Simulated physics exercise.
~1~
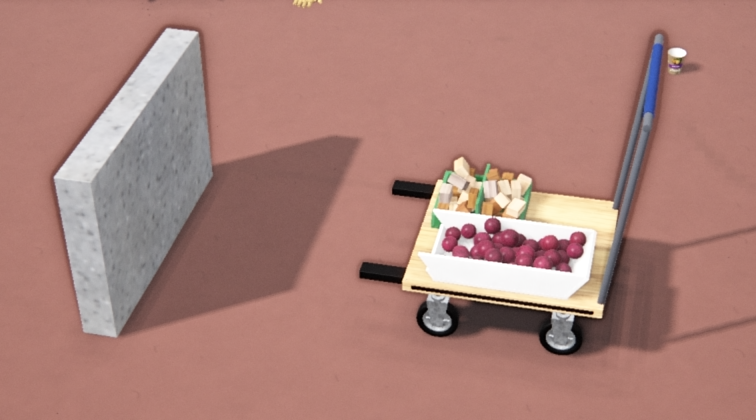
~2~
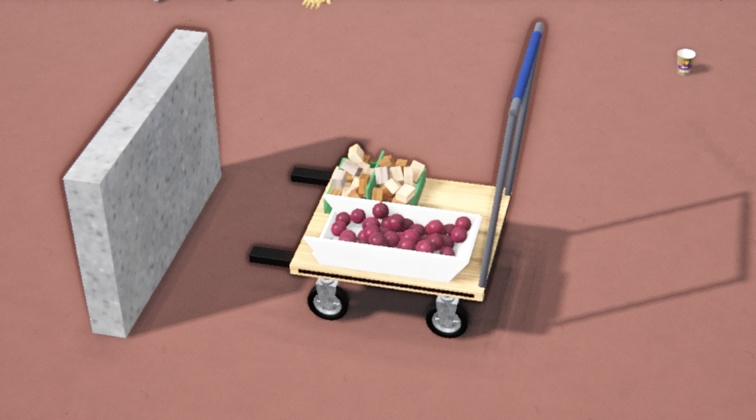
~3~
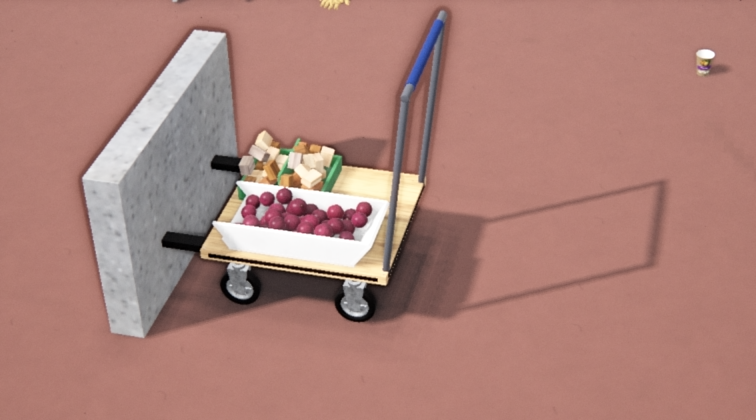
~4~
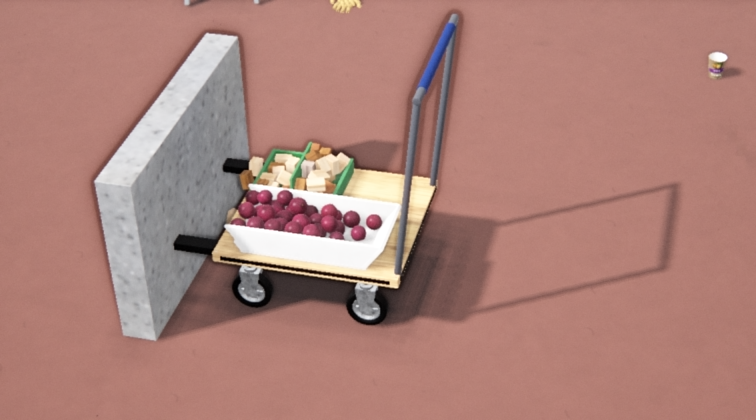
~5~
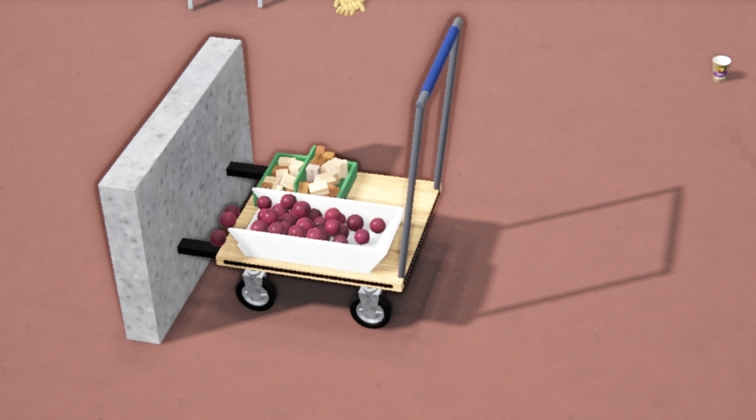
Trolley carrying red onions and wooden blocks rolling left into a grey wall and stopping, a few onions spilling over the front.
